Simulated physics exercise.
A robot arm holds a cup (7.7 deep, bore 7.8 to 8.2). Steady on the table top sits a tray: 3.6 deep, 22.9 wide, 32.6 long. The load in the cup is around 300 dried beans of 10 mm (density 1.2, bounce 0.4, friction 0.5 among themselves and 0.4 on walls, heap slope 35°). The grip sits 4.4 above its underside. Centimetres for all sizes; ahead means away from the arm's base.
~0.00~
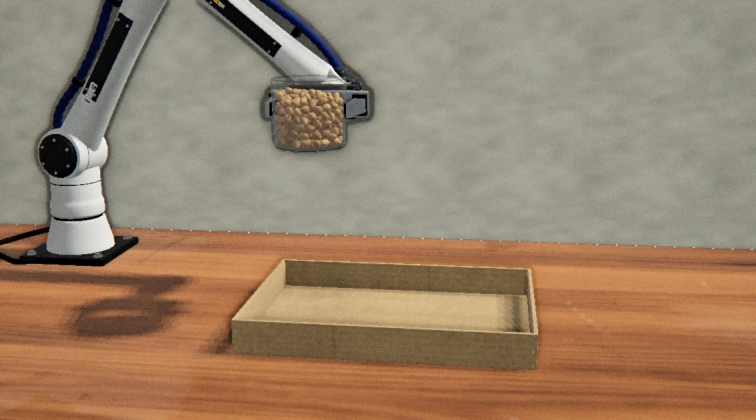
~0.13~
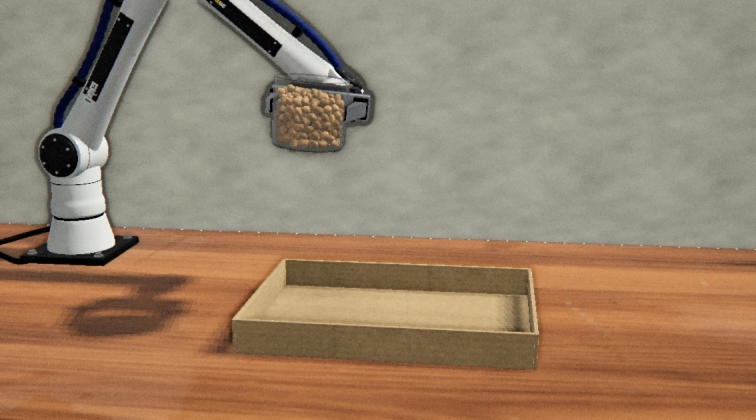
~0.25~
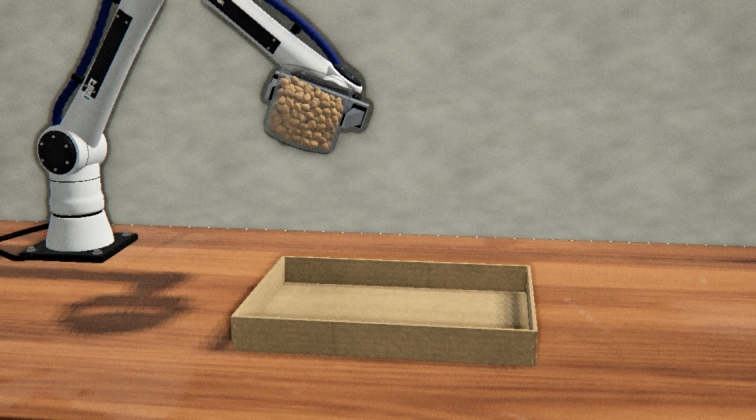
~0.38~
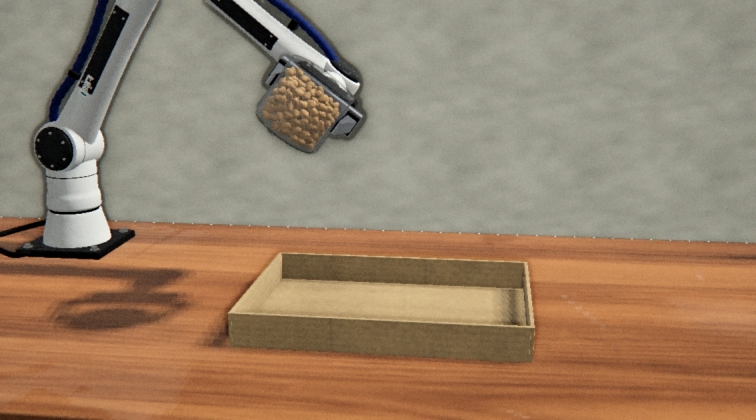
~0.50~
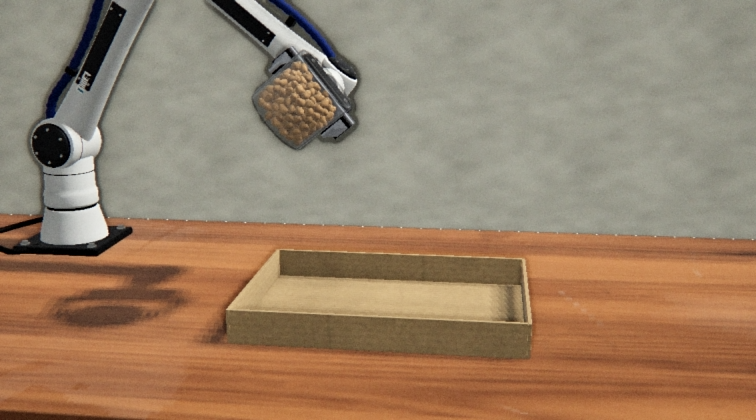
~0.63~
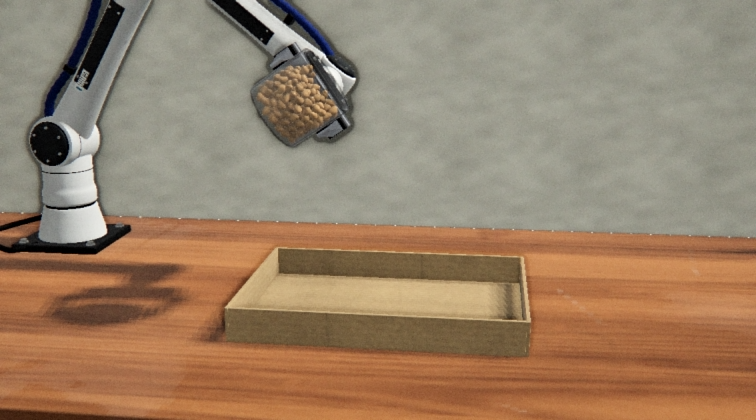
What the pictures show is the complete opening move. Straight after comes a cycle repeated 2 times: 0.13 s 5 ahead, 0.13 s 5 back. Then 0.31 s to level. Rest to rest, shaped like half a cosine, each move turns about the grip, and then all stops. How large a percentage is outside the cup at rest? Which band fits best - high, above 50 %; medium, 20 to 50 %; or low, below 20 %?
Medium, 20 to 50 %.
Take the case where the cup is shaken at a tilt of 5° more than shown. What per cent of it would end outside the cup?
Then something close to 30 in a hundred.
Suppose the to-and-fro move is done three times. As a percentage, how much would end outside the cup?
About 35 per cent in that case.
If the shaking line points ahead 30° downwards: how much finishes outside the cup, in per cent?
I'd say close to 10 per cent.
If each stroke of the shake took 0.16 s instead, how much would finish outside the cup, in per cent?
Estimate: Close to 15 percent.
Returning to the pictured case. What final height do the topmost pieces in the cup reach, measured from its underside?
The top sits some 7.0 cm up.
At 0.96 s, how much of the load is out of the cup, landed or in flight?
Near 20 in a hundred parts have gone so far.
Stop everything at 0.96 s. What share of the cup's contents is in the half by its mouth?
Roughly 35 per cent.
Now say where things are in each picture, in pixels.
In the first frame, cup middle at (310, 114), level; upper third of the load around (308, 103), from x 280 to 340, top at y 90; 295 in the cup.
In the second frame, cup middle at (310, 113), tilted 5° forward; upper third of the load around (306, 103), from x 280 to 340, top at y 90.
In the third frame, cup middle at (307, 110), tilted 19° forward; upper third of the load around (303, 99), from x 270 to 340, top at y 80.
In the fourth frame, cup middle at (303, 106), tilted 37° forward; upper third of the load around (299, 94), from x 265 to 335, top at y 70.
In the fifth frame, cup middle at (300, 102), tilted 51° forward; upper third of the load around (294, 89), from x 260 to 330, top at y 65.
In the sixth frame, cup middle at (298, 99), tilted 56° forward; upper third of the load around (291, 86), from x 260 to 335, top at y 70; 295 in the cup.
By 0.96 s, tilted 56° forward, highest piece 27 above the table; 242 in the cup, 6 in the tray, 47 in flight or on a rim.
By 1.29 s, tilted 31° forward, highest piece 28 above the table; 214 in the cup, 79 in the tray, 2 on the table or floor.
By 1.66 s, level, highest piece 29 above the table; 214 in the cup, 79 in the tray, 2 on the table or floor.
By 2.71 s, level, highest piece 28 above the table; 214 in the cup, 79 in the tray, 2 on the table or floor.
Final count, 214 in the cup, 79 in the tray, 2 on the table or floor. That is 27 % outside the cup.
